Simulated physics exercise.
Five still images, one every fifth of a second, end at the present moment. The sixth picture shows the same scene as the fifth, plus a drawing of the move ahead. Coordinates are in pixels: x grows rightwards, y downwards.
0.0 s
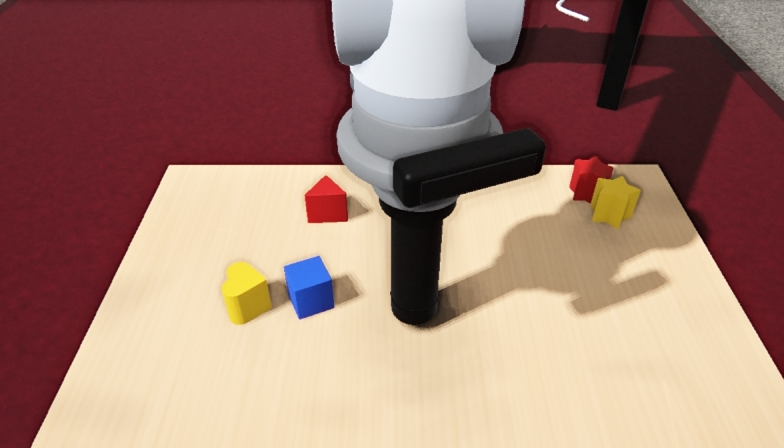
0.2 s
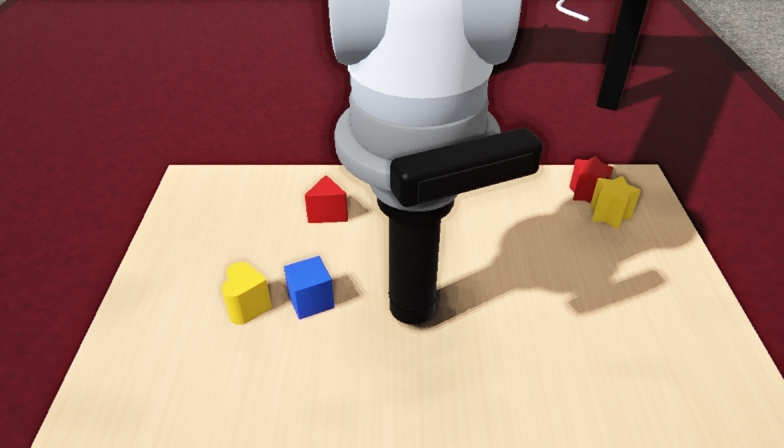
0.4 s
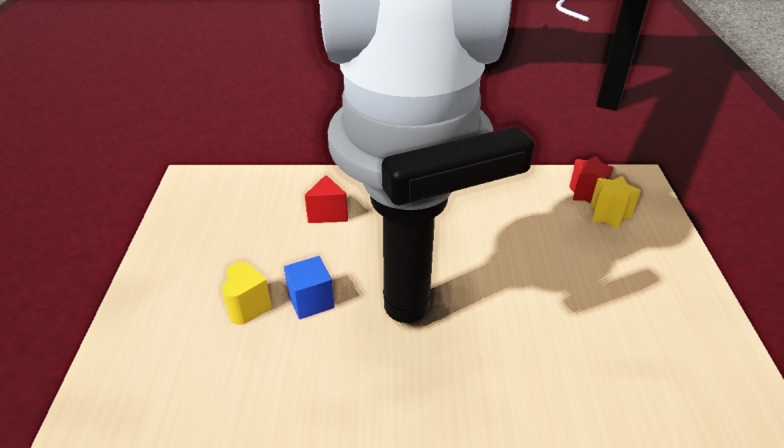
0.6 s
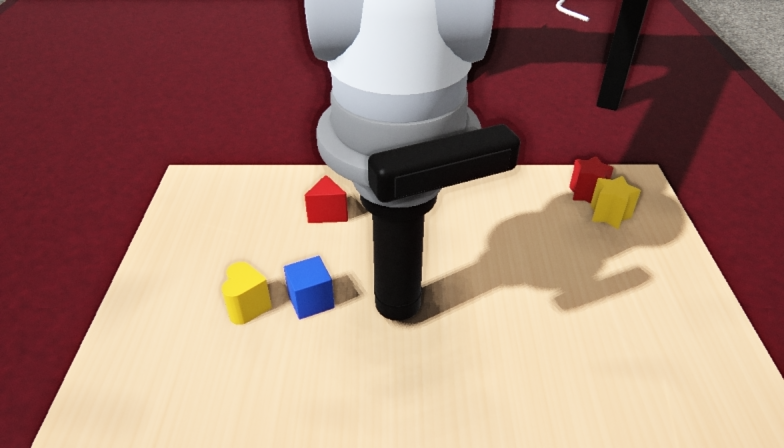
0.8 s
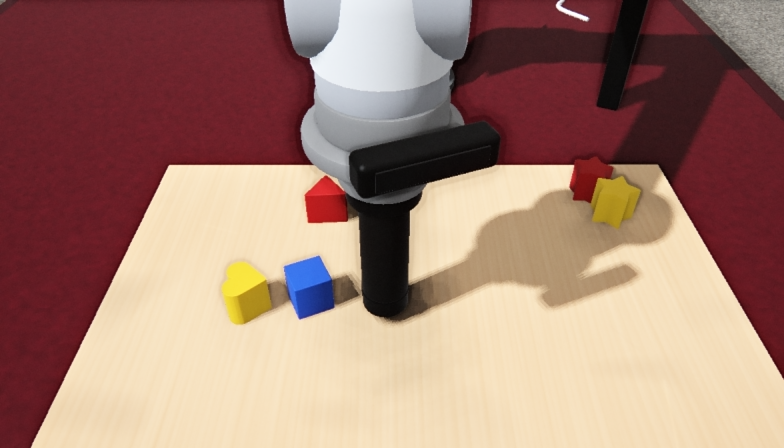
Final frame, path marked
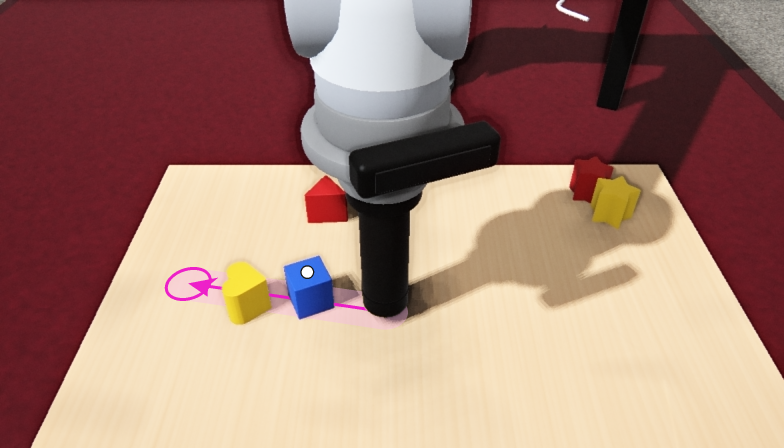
A robot arm holding a black bar upright over a wooden table moved slightly left, a little closer to a blue cube and a yellow heart block, while all the blocks stayed still.
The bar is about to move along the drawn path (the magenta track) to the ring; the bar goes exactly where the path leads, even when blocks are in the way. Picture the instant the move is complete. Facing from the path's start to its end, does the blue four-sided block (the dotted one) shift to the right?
Final answer: Yes.
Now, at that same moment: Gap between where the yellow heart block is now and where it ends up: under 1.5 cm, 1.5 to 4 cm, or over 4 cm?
Verdict: More than 4 cm.
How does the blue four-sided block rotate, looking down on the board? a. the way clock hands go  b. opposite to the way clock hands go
My pick is a.
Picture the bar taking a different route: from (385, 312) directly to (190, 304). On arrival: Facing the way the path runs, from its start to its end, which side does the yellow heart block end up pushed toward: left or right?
Goes right.
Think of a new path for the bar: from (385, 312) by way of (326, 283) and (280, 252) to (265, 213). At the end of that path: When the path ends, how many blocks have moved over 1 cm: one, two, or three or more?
The answer is one block, counting only moves over 1 cm.
The drawn path runs in a line from (385, 312) to (188, 284); the dot is on the blue four-sided block.
What follows on the original path. One third of the way, bar (316, 292); yellow heart block (226, 278); blue four-sided block (270, 264).
Two thirds of the way, bar (250, 282); yellow heart block (196, 275), turned 85° anticlockwise; blue four-sided block (220, 245), turned 60° clockwise.
At the end, bar (185, 273); yellow heart block (157, 282), turned 120° anticlockwise; blue four-sided block (187, 227), turned 115° clockwise.
